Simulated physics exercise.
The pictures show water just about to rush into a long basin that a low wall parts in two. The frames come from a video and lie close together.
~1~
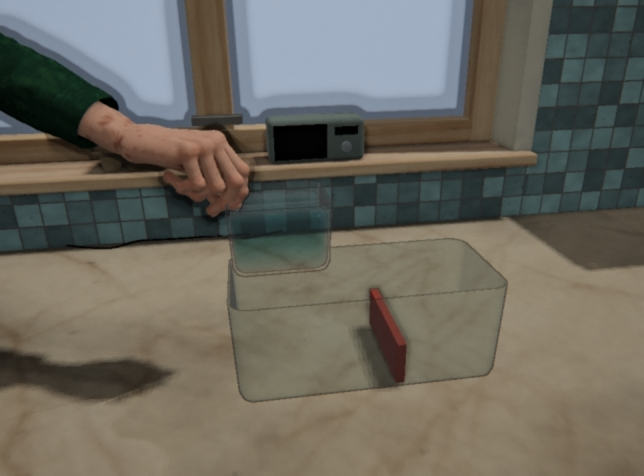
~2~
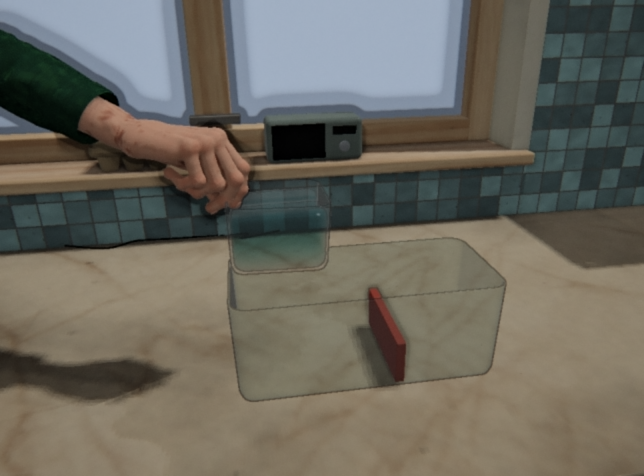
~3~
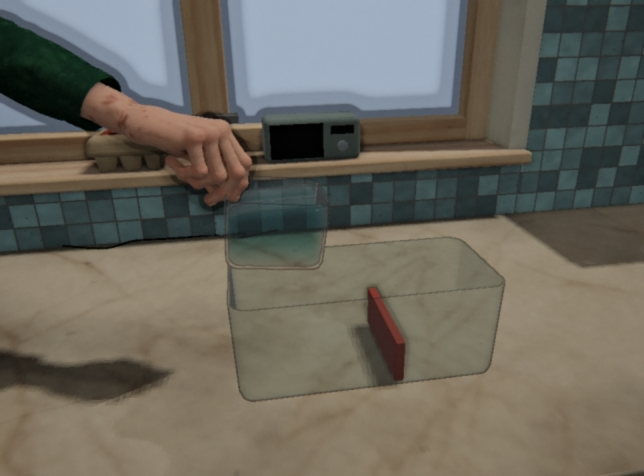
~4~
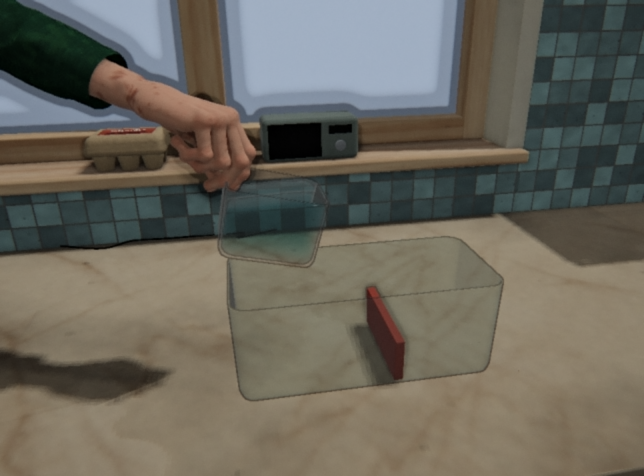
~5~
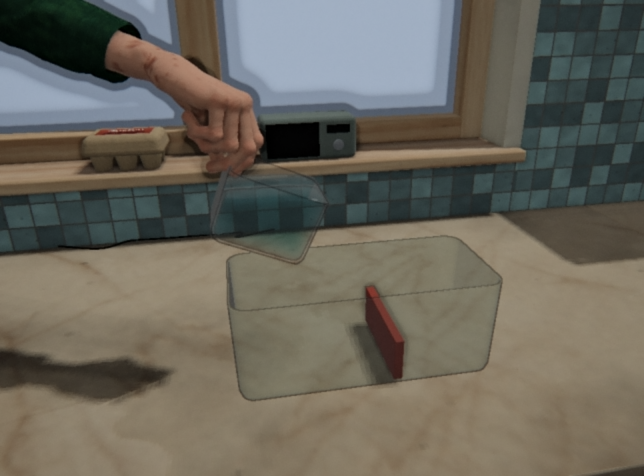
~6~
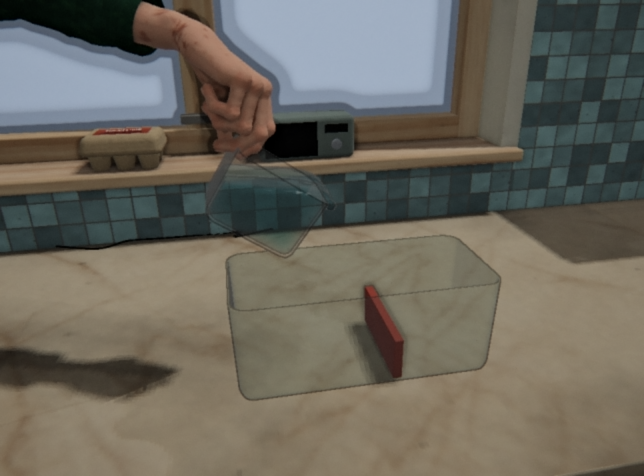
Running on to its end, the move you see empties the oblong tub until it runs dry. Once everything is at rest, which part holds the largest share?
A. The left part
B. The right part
Option B: The right part.
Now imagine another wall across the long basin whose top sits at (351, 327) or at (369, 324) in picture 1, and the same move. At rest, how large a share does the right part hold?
Case 1: 85 %; case 2: 85 %.
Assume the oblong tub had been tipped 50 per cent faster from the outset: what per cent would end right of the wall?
It comes to 65 per cent or so.
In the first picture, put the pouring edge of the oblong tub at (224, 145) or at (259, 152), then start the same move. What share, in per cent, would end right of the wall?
The first start yields 5 per cent, the second 10 per cent.
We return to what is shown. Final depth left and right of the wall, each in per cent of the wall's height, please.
About 10 per cent on the left and 50 per cent on the right.
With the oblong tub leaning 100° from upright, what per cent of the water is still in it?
About 35 per cent.
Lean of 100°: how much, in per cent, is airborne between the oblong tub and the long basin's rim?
Estimated: 45 per cent or thereabouts.
A moment on, the tilt is 100° and 35 per cent is still to pour, 6 is left of the wall and 12 right of it.
Next, the tilt is 115° and 2 per cent is still to pour, 8 is left of the wall and 80 right of it.
Then the tilt is 115° and 0 per cent is still to pour, 21 is left of the wall and 74 right of it.
Later the tilt is 115° and 0 per cent is still to pour, 24 is left of the wall and 73 right of it.
Finally, 24 per cent lies left of the wall, 73 right of it and 3 outside.
